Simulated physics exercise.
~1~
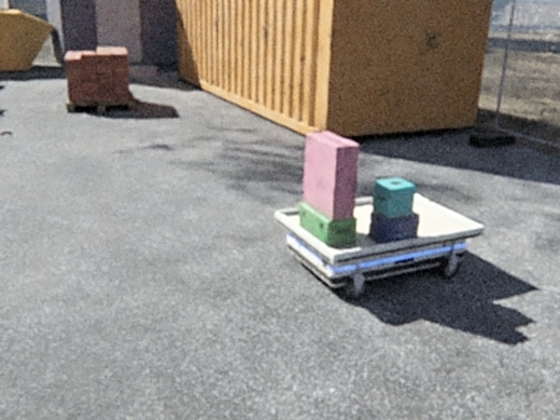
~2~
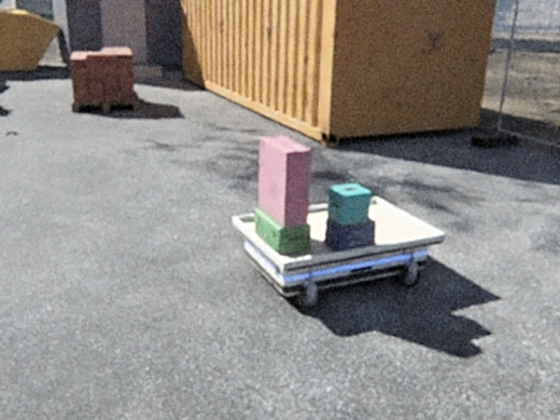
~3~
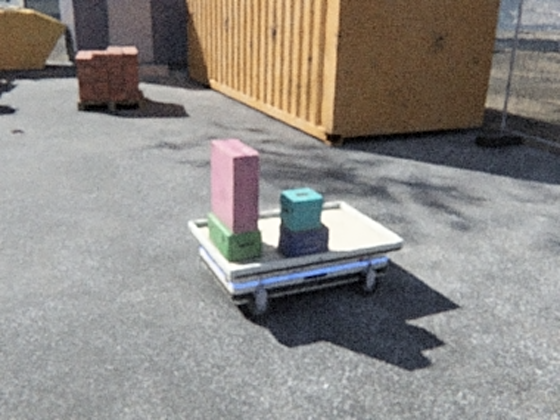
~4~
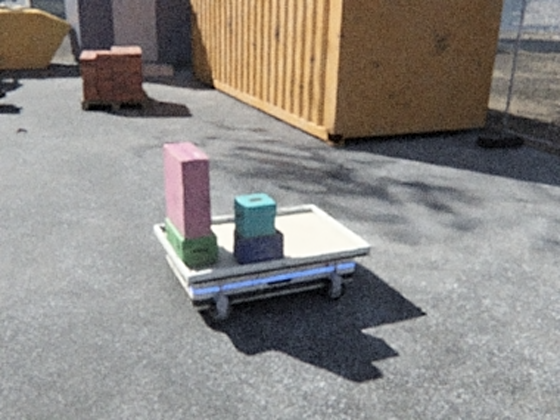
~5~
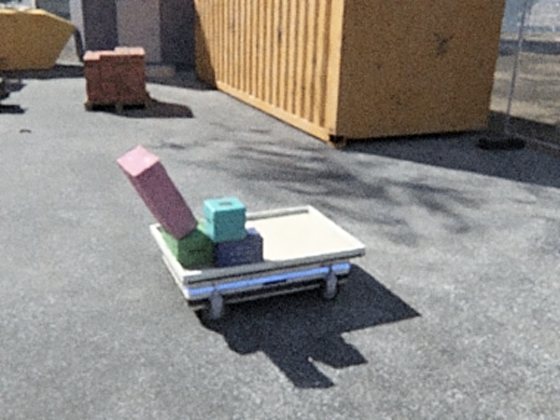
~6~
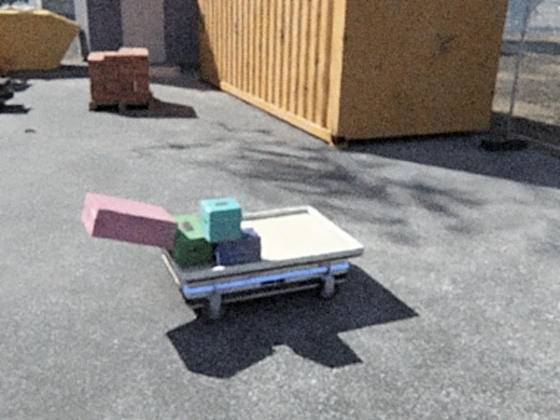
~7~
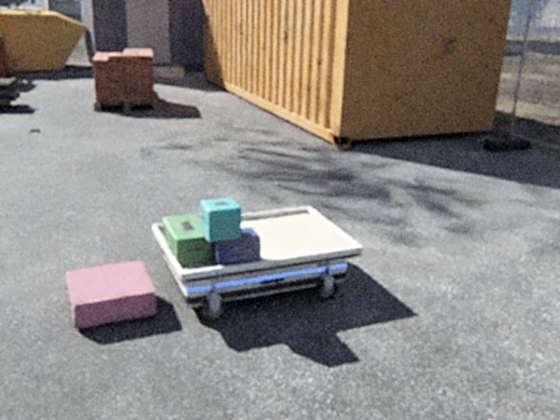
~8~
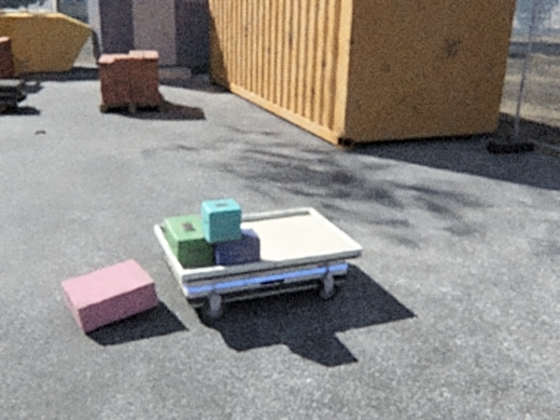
On sunlit asphalt, a cart rolls left and stops, its pink box toppling off the left end while three smaller blocks stay aboard.
